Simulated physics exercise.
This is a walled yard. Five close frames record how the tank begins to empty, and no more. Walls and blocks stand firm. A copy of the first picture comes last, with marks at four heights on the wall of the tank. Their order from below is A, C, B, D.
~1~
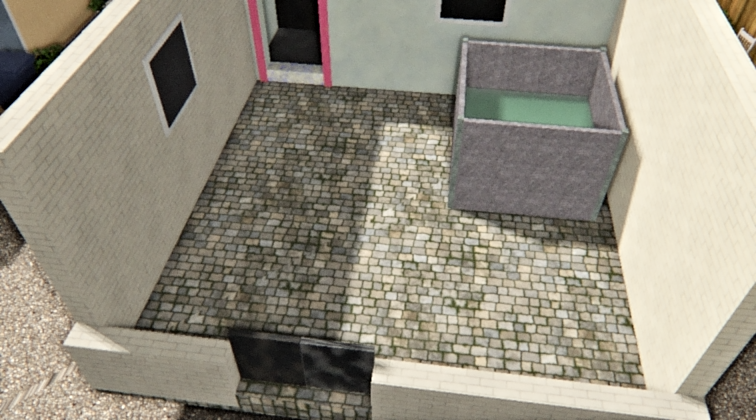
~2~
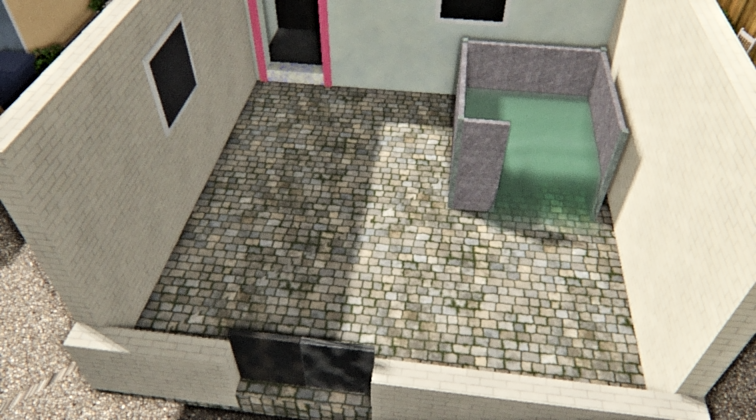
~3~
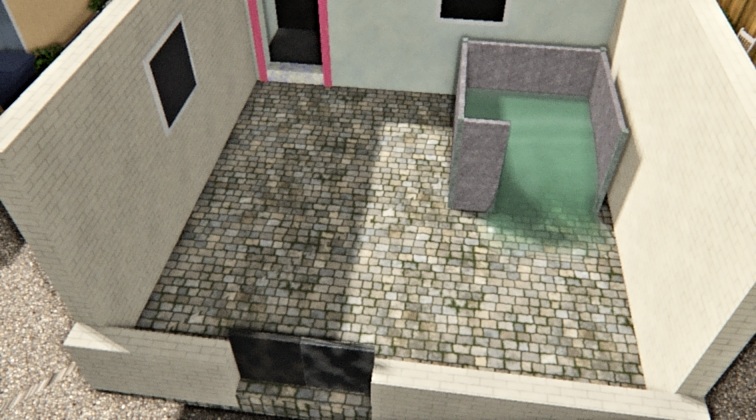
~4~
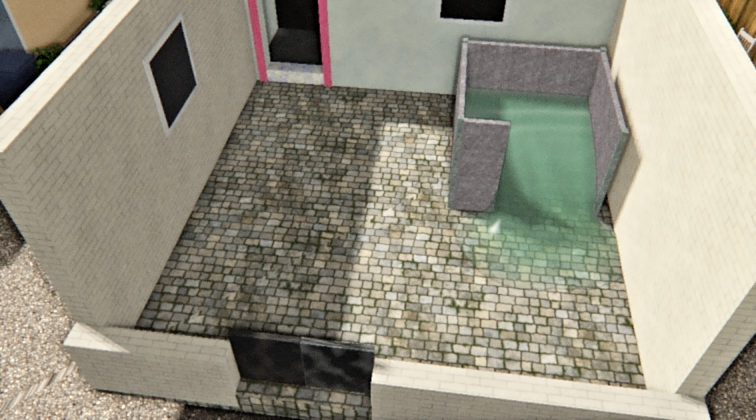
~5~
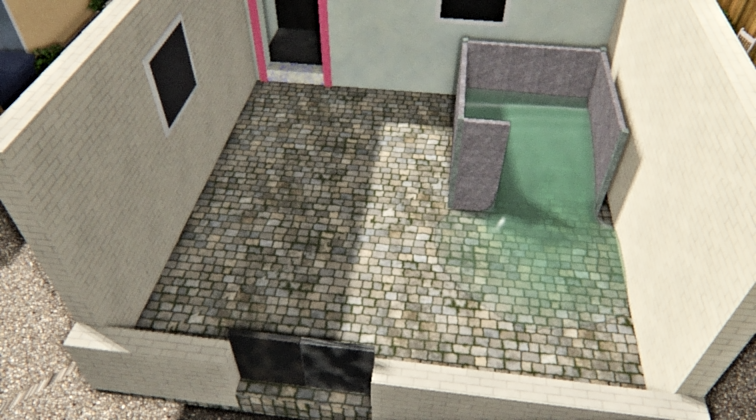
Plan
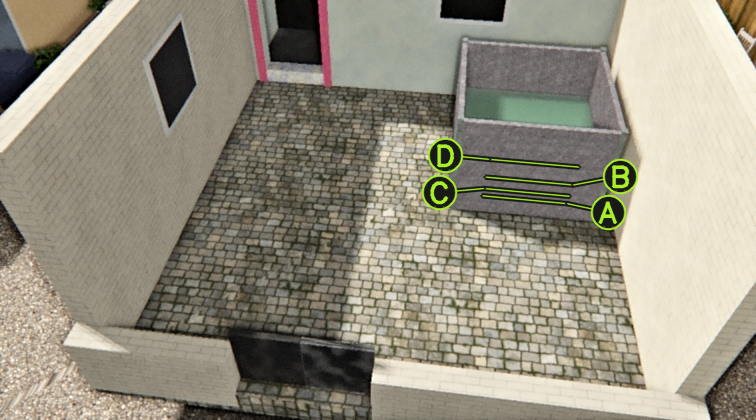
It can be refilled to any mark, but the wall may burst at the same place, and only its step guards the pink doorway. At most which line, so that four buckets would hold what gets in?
The answer is line D.
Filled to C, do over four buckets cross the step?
No, not at all.
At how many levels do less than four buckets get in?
All of the four.
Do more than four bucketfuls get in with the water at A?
No, not at all.
On the marked copy, A at (524, 199); B at (529, 181); C at (526, 192); D at (533, 163); from the bottom up A, C, B, D.
If A is chosen, nothing gets over.
If B is chosen, nothing gets over.
If C is chosen, nothing gets over.
If D is chosen, a bucket or two gets in.
